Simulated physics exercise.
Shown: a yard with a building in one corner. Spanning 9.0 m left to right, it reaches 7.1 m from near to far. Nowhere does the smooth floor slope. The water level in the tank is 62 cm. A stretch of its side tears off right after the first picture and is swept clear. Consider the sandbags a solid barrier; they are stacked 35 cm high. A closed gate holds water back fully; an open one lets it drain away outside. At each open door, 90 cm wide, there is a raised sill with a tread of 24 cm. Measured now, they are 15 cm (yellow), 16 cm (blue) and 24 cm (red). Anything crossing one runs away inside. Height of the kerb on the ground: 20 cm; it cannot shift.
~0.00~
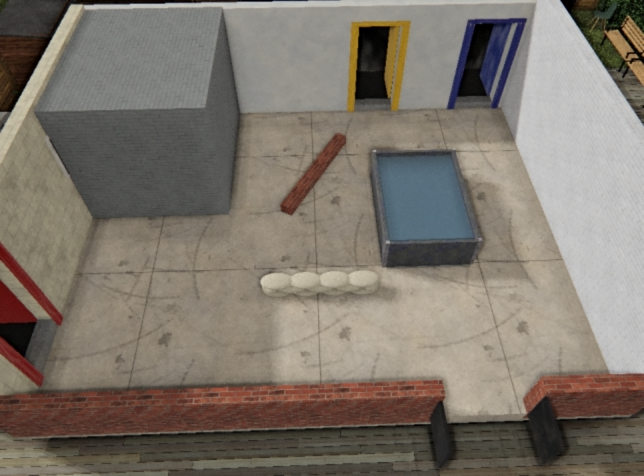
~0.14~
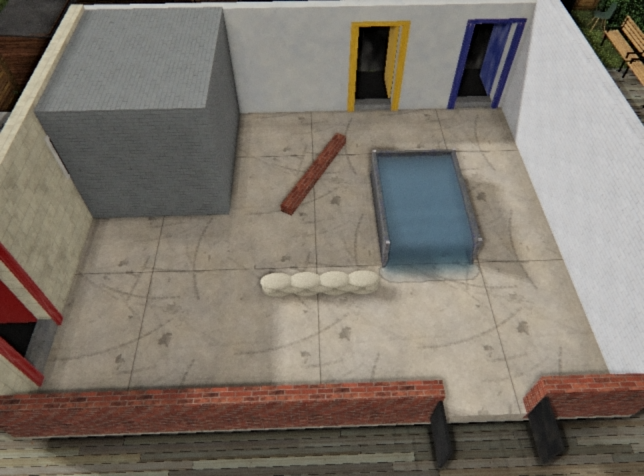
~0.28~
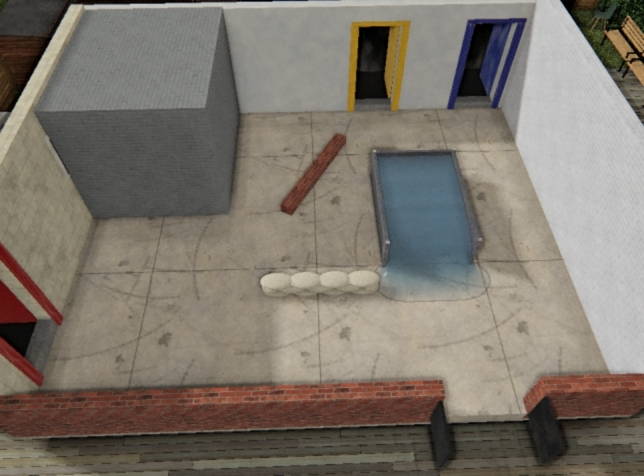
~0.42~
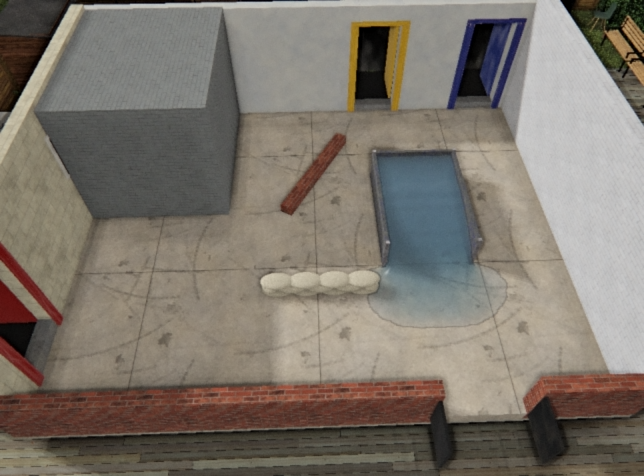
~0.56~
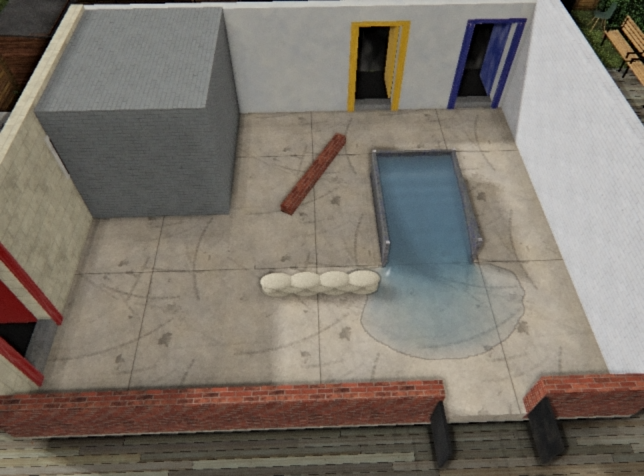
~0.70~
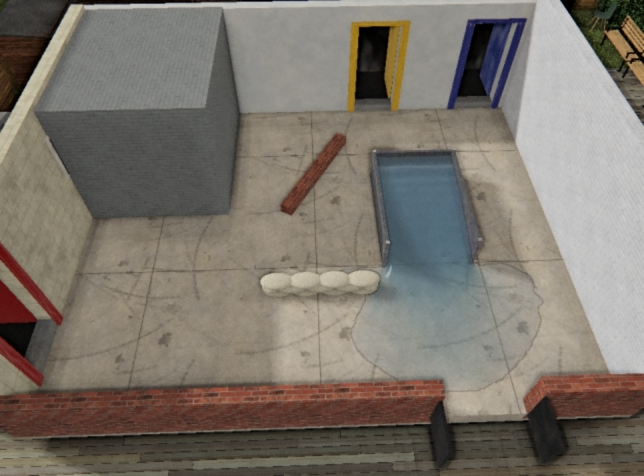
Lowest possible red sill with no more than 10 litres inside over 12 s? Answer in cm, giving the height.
I would say 8 cm.
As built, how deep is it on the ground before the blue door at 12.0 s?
Depth: Near 3.5 cm.
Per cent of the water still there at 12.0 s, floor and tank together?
Some 58 %.
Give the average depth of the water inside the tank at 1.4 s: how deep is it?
It averages near 35 cm.
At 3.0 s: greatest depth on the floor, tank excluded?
Around 24 centimetres.
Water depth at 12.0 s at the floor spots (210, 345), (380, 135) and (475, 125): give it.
The depths come to about 3, 2 and 4 cm.
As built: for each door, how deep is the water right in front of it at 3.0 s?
In cm - yellow: 0, blue: 0, red: 0.
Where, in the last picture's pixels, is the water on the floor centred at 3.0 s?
I'd put it close to (420, 301).
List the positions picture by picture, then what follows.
The tank at (423, 196) is whole and still, 62 cm deep; the red door at (21, 321) is dry, in the first frame.
The gap is at (429, 256), the front 0.3 m out at (389, 277); the back of the tank holds 62 cm, in the second frame.
Water pours out at (429, 257) and has run 0.7 m, to (399, 297); about 11 cm deep outside, 62 cm at the back, in the third frame.
The front is at (421, 324), 1.2 m from the gap at (428, 258); 2.4 m2 of floor is wet, 62 cm left at the back, in the fourth frame.
The front is at (426, 353), 1.8 m from the gap at (428, 259); 3.8 m2 of floor is wet, 62 cm left at the back, in the fifth frame.
The gap is at (428, 259), the front 2.3 m out at a hidden place; the back of the tank holds 56 cm; 4.9 m in a straight line remain to the red door at (21, 321), in the sixth frame.
After 1.4 s water covers 20 % of the floor, deepest (28 cm) near (411, 401); it has not reached the red door.
After 3.0 s water covers 25 % of the floor, deepest (24 cm) near (608, 394); it has not reached the red door.
After 12.0 s water covers 80 % of the floor, deepest (4 cm) near (93, 358); 4 cm at the red door, 0 litres in over its 24 cm sill.
At the red door as built, the water arrived by 3.8 s and peaked near 12 cm at 4.2 s.
Run again over the same 12 s with other heights there, 21 litres in over 6.5 cm, 2 litres over 10 cm. The limit of 10 litres is kept from about 8 cm up.
